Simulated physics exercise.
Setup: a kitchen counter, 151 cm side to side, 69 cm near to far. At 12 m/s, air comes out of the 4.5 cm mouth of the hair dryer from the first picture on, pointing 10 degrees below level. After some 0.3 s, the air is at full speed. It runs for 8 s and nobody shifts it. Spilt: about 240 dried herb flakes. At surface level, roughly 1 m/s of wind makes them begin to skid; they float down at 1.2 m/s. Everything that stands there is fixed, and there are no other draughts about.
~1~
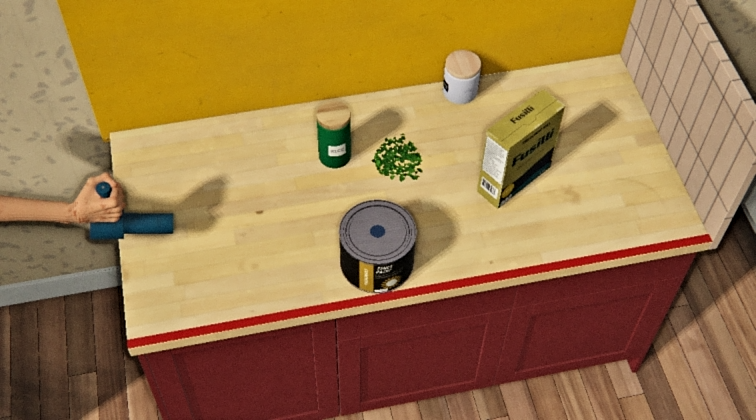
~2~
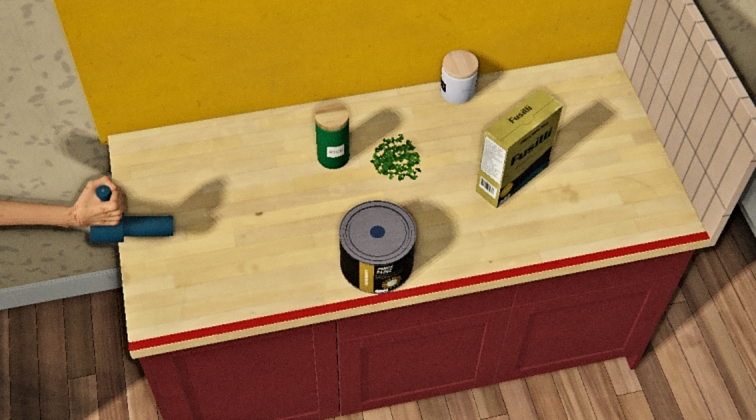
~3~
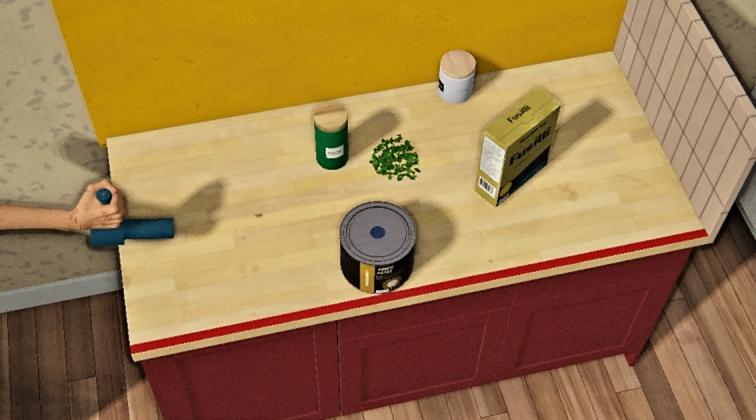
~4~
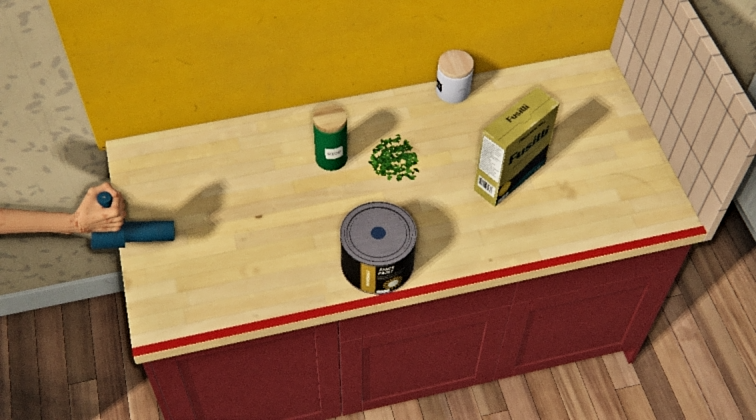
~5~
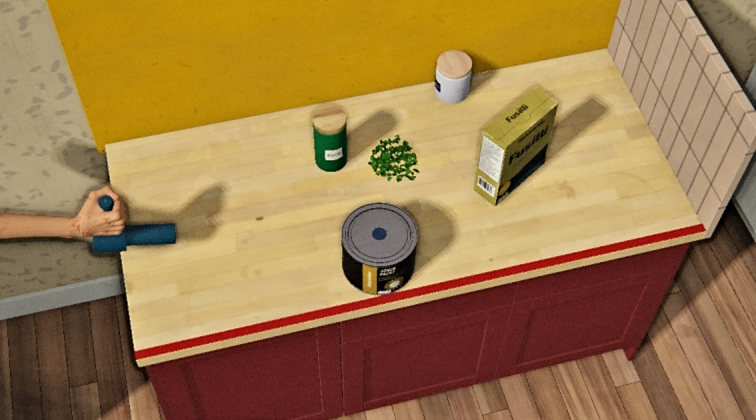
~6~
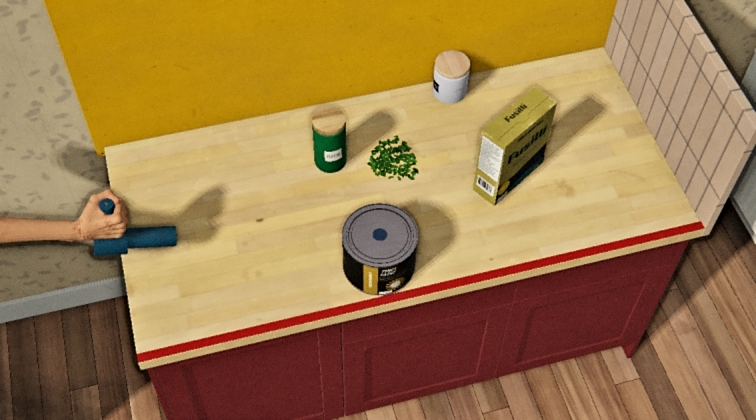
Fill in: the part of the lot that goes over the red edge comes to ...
A quarter or less.
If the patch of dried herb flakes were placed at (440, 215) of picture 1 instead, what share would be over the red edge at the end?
Expected share: Near 70 %.
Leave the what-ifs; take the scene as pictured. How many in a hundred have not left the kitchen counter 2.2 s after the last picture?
About 100 per cent remain.
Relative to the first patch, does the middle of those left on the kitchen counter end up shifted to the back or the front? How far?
It has shifted to the far side, by around 20 cm.
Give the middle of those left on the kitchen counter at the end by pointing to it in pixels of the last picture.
(571, 65).
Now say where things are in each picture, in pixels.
The middle of the dried herb flakes is near (397, 158), none has stirred yet and the mouth of the hair dryer is at (173, 223), in the first picture.
The middle of the dried herb flakes is near (395, 158), none has stirred yet and the red edge is centred on (432, 293), in the second picture.
The middle of the dried herb flakes is near (394, 158), none has stirred yet, the top of a jar is at (331, 115) and the top of a jar is at (458, 63), in the third picture.
The middle of the dried herb flakes is near (393, 158) and none has stirred yet, in the fourth picture.
The middle of the dried herb flakes is near (393, 159) and none has stirred yet, in the fifth picture.
The middle of the dried herb flakes is near (392, 159) and none has stirred yet, in the sixth picture.
Then, 1.2 s after the last picture, 0 % are over the red edge; the middle of those still in play is near (552, 77); 6 % have settled or left.
Then, 2.2 s after the last picture, 0 % are over the red edge; the middle of those still in play is near (572, 70); 15 % have settled or left.
Then, 4.1 s after the last picture, 0 % are over the red edge; the middle of those still in play is near (569, 63); 28 % have settled or left.
Then, 7.7 s after the last picture, at the end, 0 % are over the red edge; the middle of those still in play is near (571, 65).
